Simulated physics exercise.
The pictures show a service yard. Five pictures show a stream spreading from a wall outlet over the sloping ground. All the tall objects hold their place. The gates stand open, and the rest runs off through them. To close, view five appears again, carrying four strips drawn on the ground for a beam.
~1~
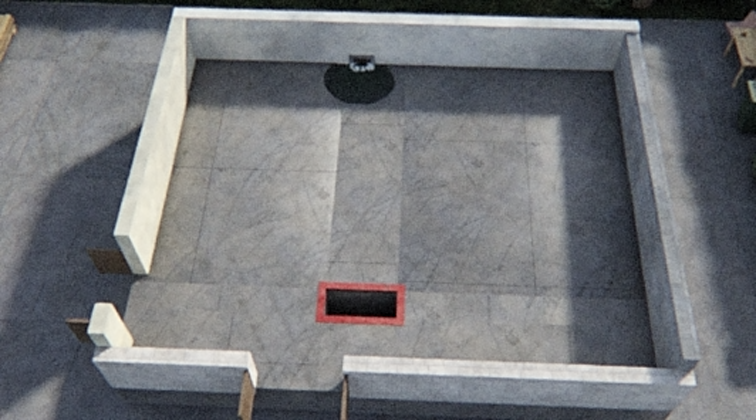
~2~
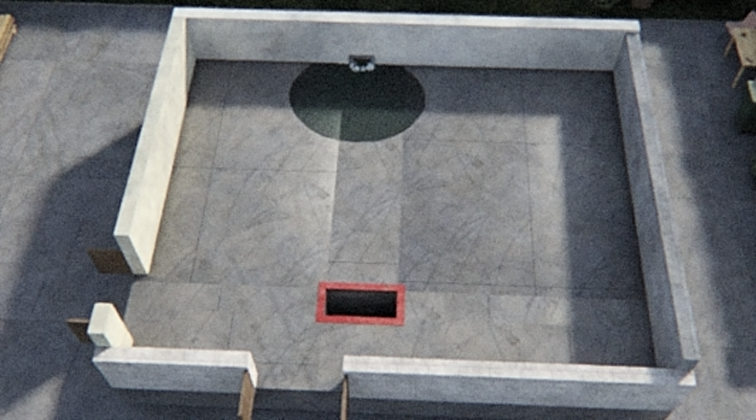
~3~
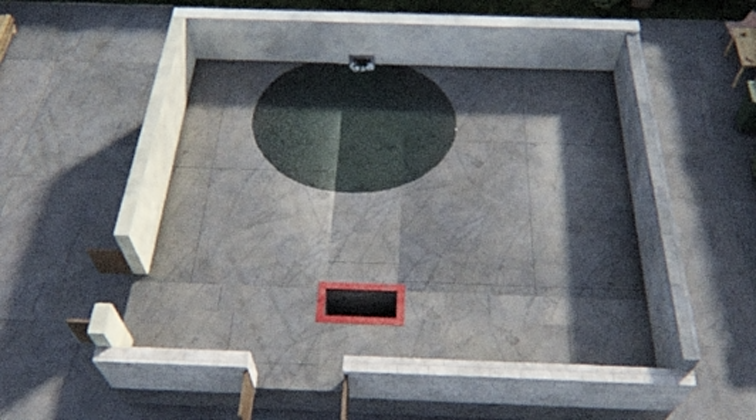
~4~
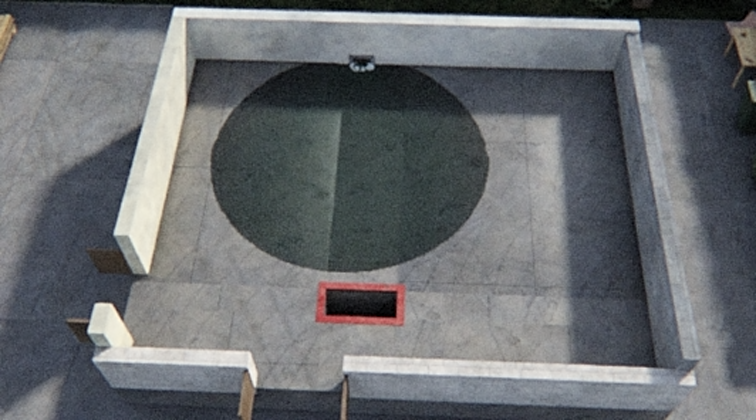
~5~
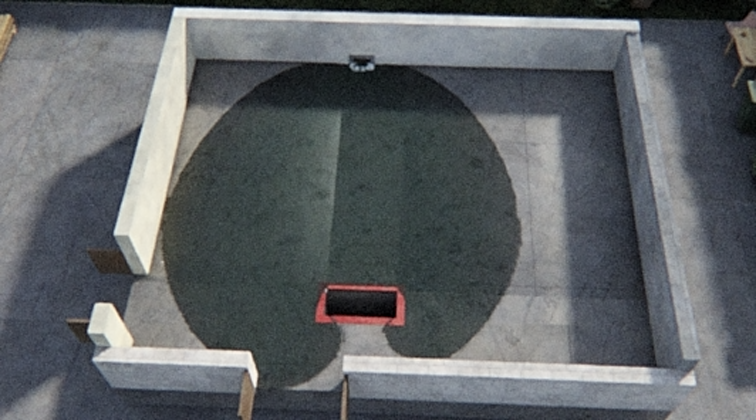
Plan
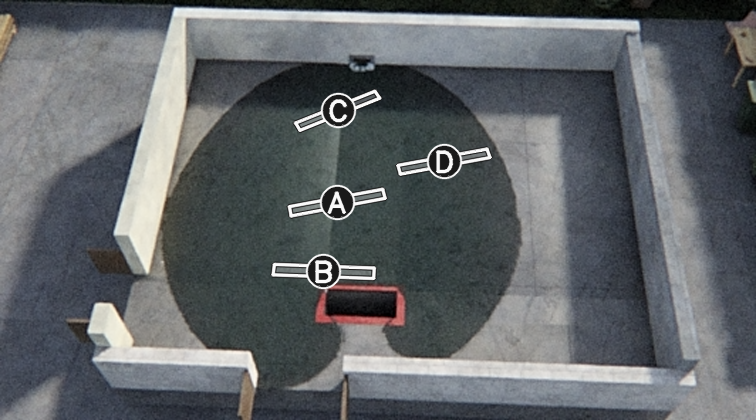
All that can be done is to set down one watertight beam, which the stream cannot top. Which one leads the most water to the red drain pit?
Best: D.
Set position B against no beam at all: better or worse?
It is worse.
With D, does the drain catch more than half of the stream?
No, it does not.
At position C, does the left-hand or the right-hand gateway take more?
The right one.
On the marked copy, A from (290, 211) to (383, 193); B from (273, 269) to (373, 273); C from (297, 126) to (377, 94); D from (399, 169) to (488, 153).
With A, about 18 % of the stream runs into the red drain pit, about 76 % out by the gates.
With B, about 16 % of the stream runs into the red drain pit, about 75 % out by the gates.
With C, about 17 % of the stream runs into the red drain pit, about 77 % out by the gates.
With D, about 27 % of the stream runs into the red drain pit, about 64 % out by the gates.
